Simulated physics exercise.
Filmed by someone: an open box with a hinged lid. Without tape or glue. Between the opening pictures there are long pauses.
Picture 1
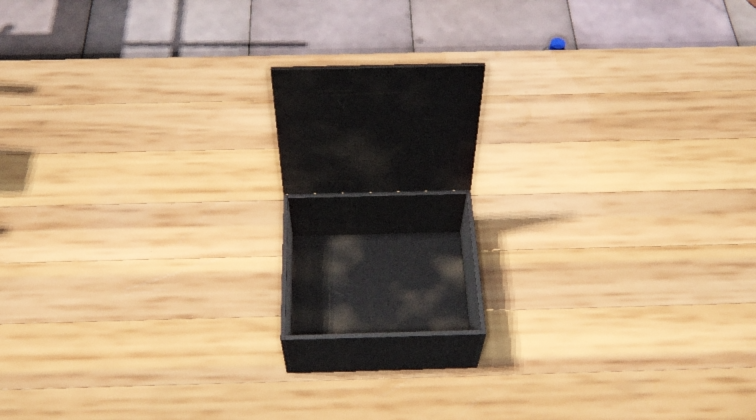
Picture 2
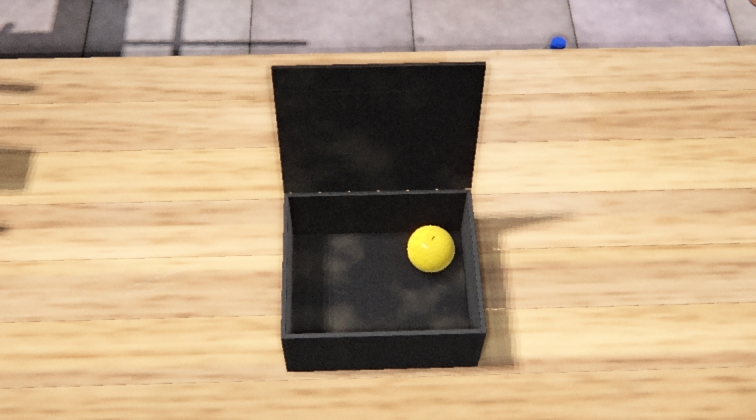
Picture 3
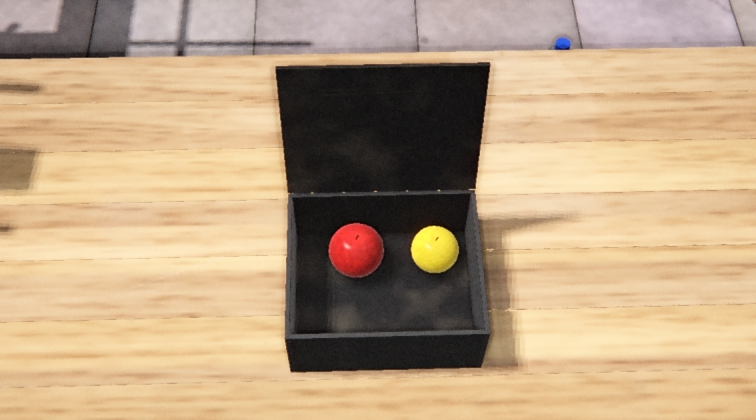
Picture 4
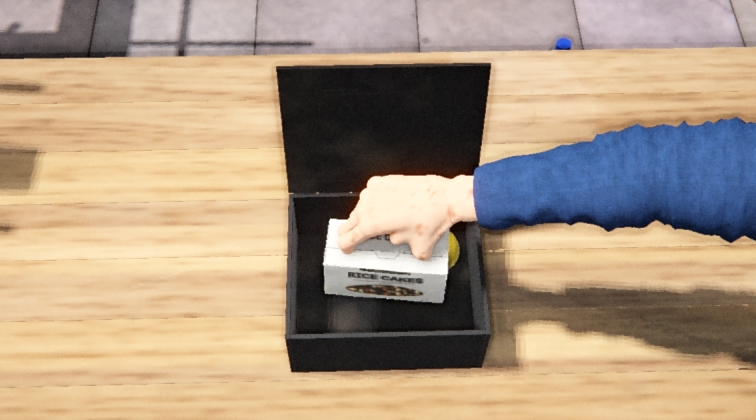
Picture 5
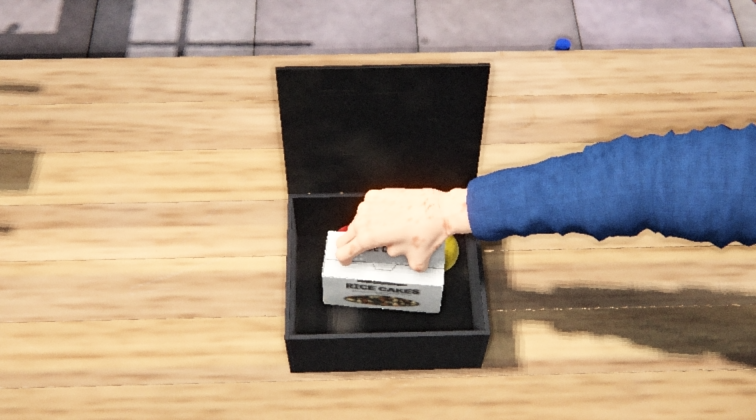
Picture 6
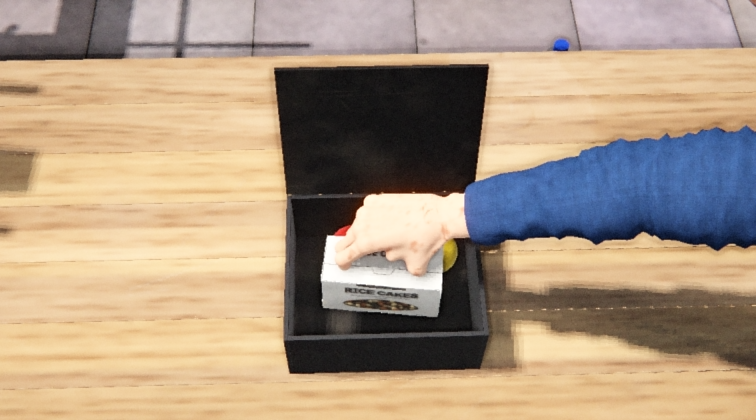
To begin with, an open black box with its lid raised sits empty on a wooden surface. A yellow ball appears inside at the right, then a red one to its left. A blue-sleeved arm reaches in from the right and lowers a white rice cakes carton slightly in front of them.
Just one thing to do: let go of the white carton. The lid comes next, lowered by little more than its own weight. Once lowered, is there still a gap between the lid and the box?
No, the lid meets the box.
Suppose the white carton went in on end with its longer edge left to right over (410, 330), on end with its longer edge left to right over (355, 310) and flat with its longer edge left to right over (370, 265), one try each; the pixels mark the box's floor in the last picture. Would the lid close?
Well, the first try leaves the lid standing open, the second leaves it standing open, and the third leaves it lying shut.
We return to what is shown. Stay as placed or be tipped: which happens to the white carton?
Once everything settles, it keeps its original angle.
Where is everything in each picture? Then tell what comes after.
The last thing is not in view yet, in the first picture.
The last thing is not in view yet, in the second picture.
The last thing is not in view yet; red apple (356, 250), in the third picture.
On its way; white carton (387, 261), in the fourth picture.
On its way; white carton (384, 273), in the fifth picture.
In place under the hand; white carton (383, 277), in the sixth picture.
Then, 0.90 s after the last picture, lid starting down; white carton slid a little near (382, 304).
Then, 1.60 s after the last picture, lid 56° above the rim; white carton slid a little near (382, 304).
Then, 2.10 s after the last picture, lid 14° above the rim; white carton slid a little near (382, 304).
At rest, lid shut; moved from the start, white carton; the other 2 in place. Seen from the same camera at the end, white carton near (382, 304).
